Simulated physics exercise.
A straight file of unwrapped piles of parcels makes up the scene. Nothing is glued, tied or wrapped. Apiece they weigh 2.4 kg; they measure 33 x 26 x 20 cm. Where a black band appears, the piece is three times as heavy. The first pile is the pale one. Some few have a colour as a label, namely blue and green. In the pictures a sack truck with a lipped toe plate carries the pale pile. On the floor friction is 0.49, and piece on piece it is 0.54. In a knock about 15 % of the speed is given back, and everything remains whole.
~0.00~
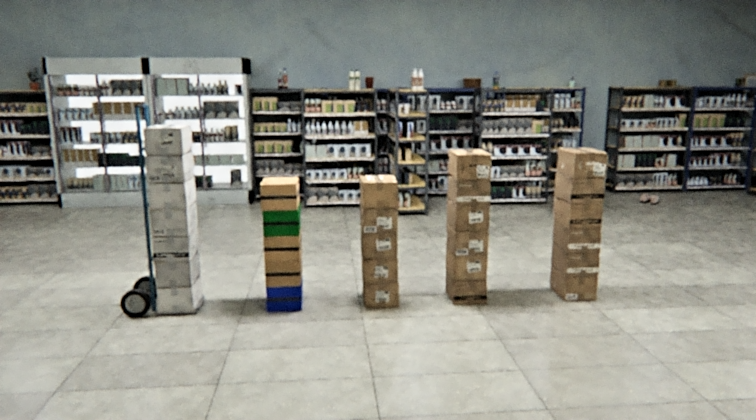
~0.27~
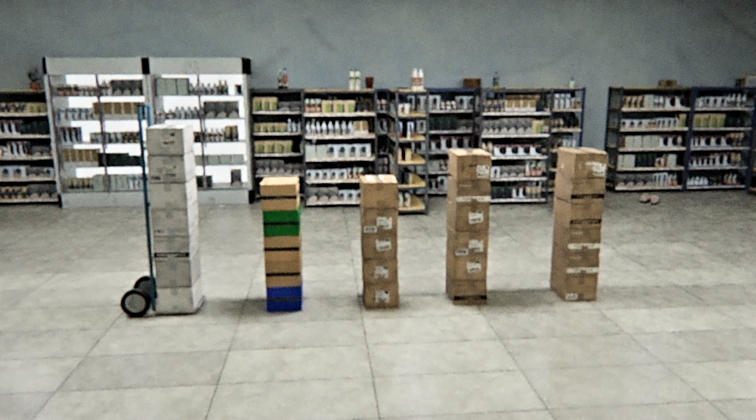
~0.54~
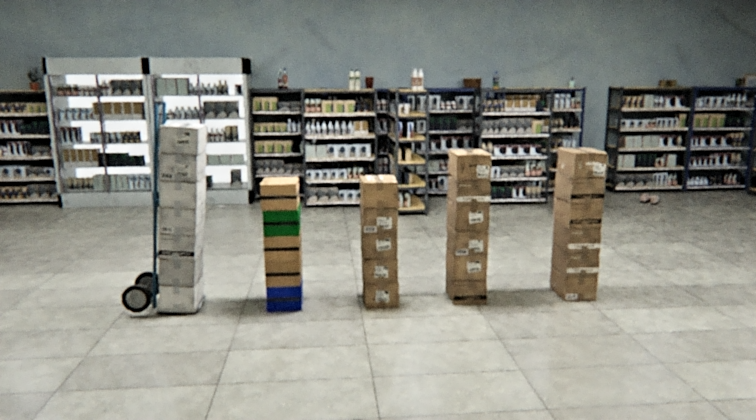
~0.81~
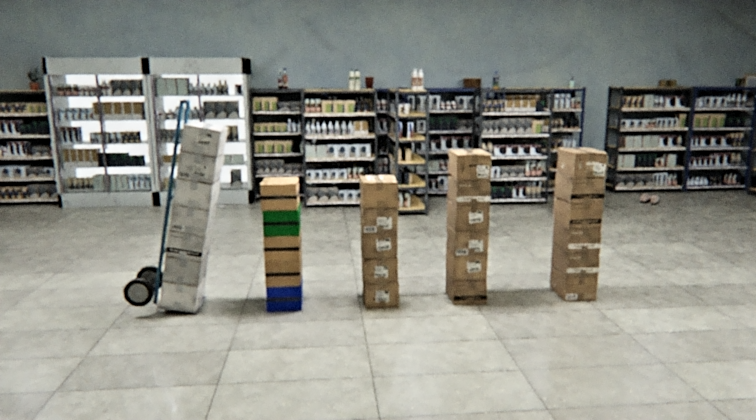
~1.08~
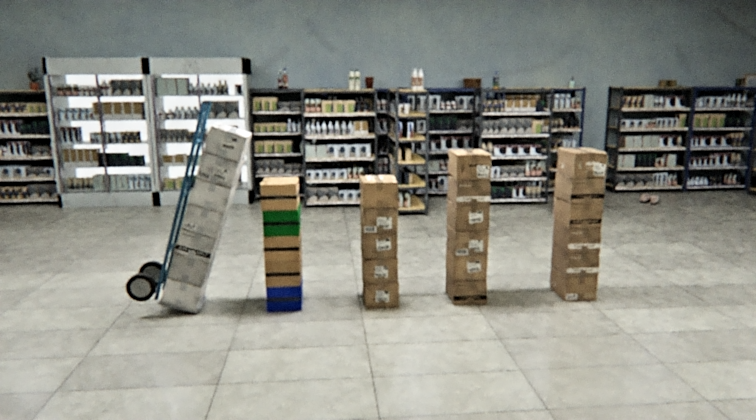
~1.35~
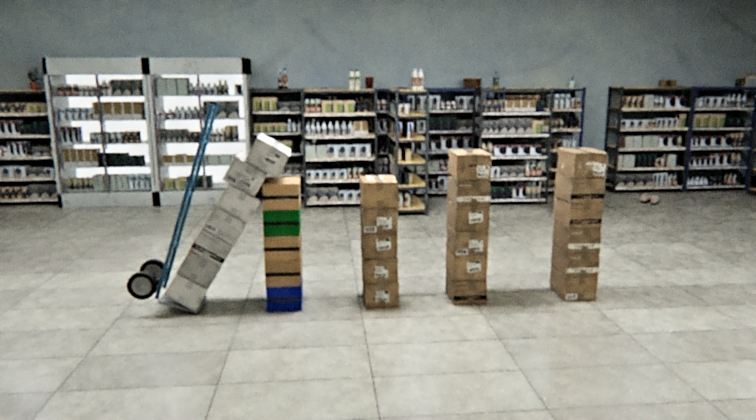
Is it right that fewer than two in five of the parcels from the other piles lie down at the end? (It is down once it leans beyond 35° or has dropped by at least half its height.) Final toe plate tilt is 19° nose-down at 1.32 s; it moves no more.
I reckon the part down keeps below two fifths.
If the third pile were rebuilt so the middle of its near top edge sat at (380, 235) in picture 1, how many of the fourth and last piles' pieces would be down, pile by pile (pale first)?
Then fourth 0, last 0.
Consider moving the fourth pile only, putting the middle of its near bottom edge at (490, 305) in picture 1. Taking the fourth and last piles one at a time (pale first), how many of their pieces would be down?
In that case the fourth pile would have 0 down and the last 0.
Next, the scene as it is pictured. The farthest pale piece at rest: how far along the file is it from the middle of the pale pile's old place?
Something like 130 cm along the file.
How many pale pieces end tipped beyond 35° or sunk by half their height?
1.
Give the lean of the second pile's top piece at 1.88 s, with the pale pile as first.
It leans some 0°.
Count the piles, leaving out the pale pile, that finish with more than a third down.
In total, 0.
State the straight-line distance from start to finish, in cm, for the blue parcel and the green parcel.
Blue ends up 0 cm away; green ends up 0 cm away.
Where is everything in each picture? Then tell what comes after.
In the first frame (places mark the middle of the side facing us), truck frame (140, 150) 0° forward; blue parcel (284, 299); green parcel (281, 224); the rest undisturbed.
The second frame shows truck frame (142, 150) 1° forward; green parcel (281, 224).
The third frame shows truck frame (156, 147) 5° forward, top of the pale pile leaning 5°; green parcel (281, 224); the rest undisturbed.
The fourth frame shows truck frame (176, 144) 11° forward, top of the pale pile leaning 11°; green parcel (281, 224); the rest undisturbed.
The fifth frame shows truck frame (194, 144) 17° forward, top of the pale pile leaning 19°; green parcel (281, 224); the rest undisturbed.
The sixth frame shows truck frame (200, 144) 19° forward, top of the pale pile leaning 31°; green parcel (281, 224); blue parcel (284, 299); the rest undisturbed.
After 1.48 s, 1 of the pale pile down; none of the 22 other parcels down, 1 disturbed.
At rest (2.5 s), 1 of the pale pile down; none of the 22 other parcels down, 1 disturbed; green parcel unmoved; blue parcel unmoved. That is 0 per cent. As the last picture would show them, middles, green parcel near (283, 219), blue parcel near (285, 292).
